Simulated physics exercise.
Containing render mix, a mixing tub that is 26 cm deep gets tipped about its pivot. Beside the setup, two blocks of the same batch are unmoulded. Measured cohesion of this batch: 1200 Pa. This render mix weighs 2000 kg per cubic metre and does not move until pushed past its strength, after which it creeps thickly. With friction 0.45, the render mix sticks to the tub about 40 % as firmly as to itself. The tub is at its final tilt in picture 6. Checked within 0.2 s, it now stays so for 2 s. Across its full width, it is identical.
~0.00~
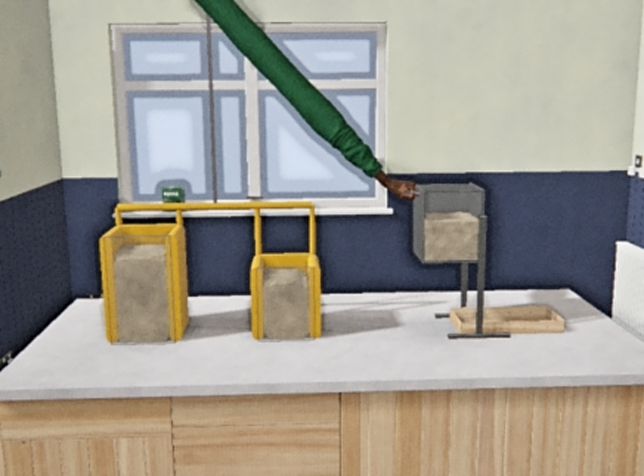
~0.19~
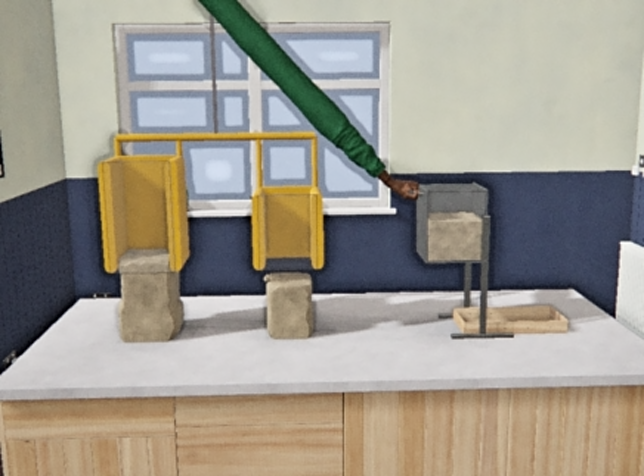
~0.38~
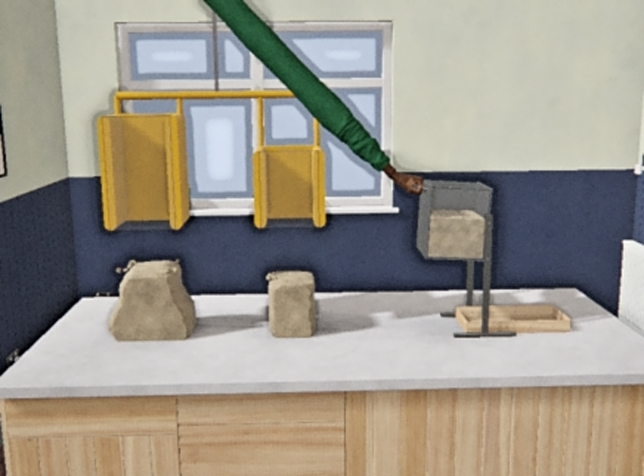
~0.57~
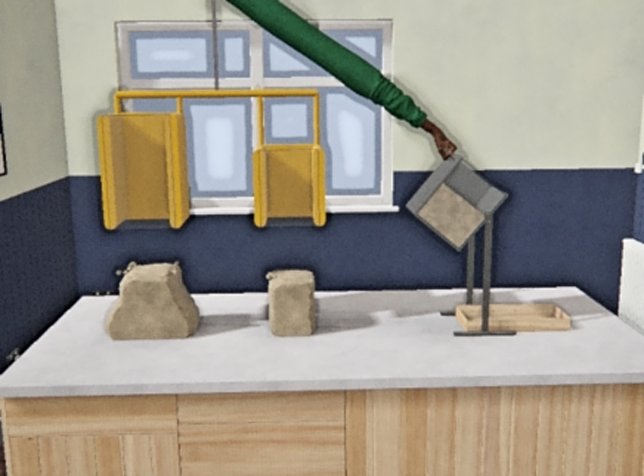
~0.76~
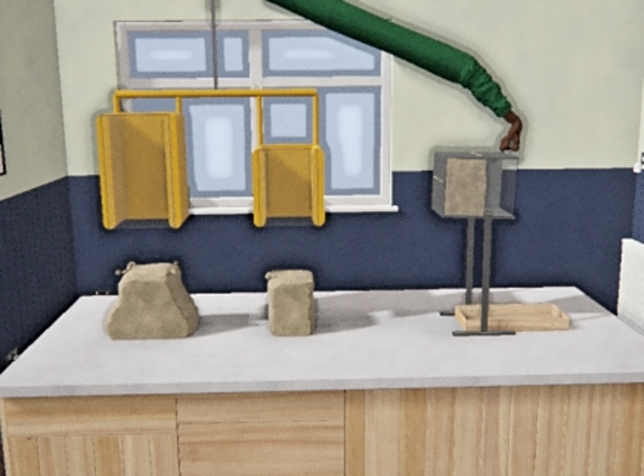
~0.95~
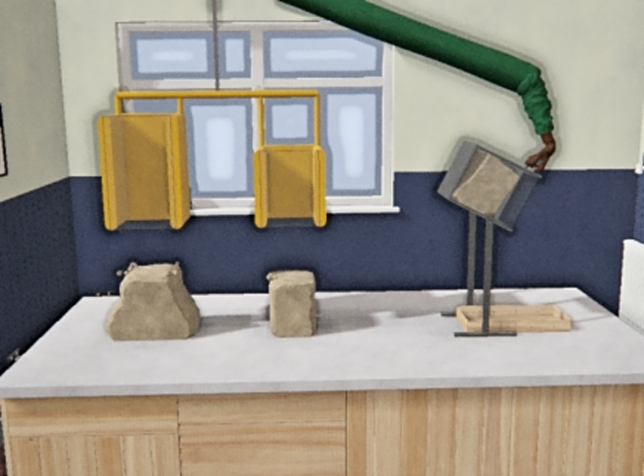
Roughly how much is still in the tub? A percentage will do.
I would say about 0 percent.
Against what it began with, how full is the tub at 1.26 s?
Around 30 per cent.
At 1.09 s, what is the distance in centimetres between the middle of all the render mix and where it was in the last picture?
Roughly 9 centimetres.
By 1.09 s, the tub is at 117 degrees and holds 93 %.
By 1.26 s, the tub is at 117 degrees and holds 32 %.
By 1.43 s, the tub is at 117 degrees and holds 0 %.
By 1.60 s, the tub is at 117 degrees and holds 0 %.
By 2.95 s, at the end, the tub is at 117 degrees and holds 0 %.
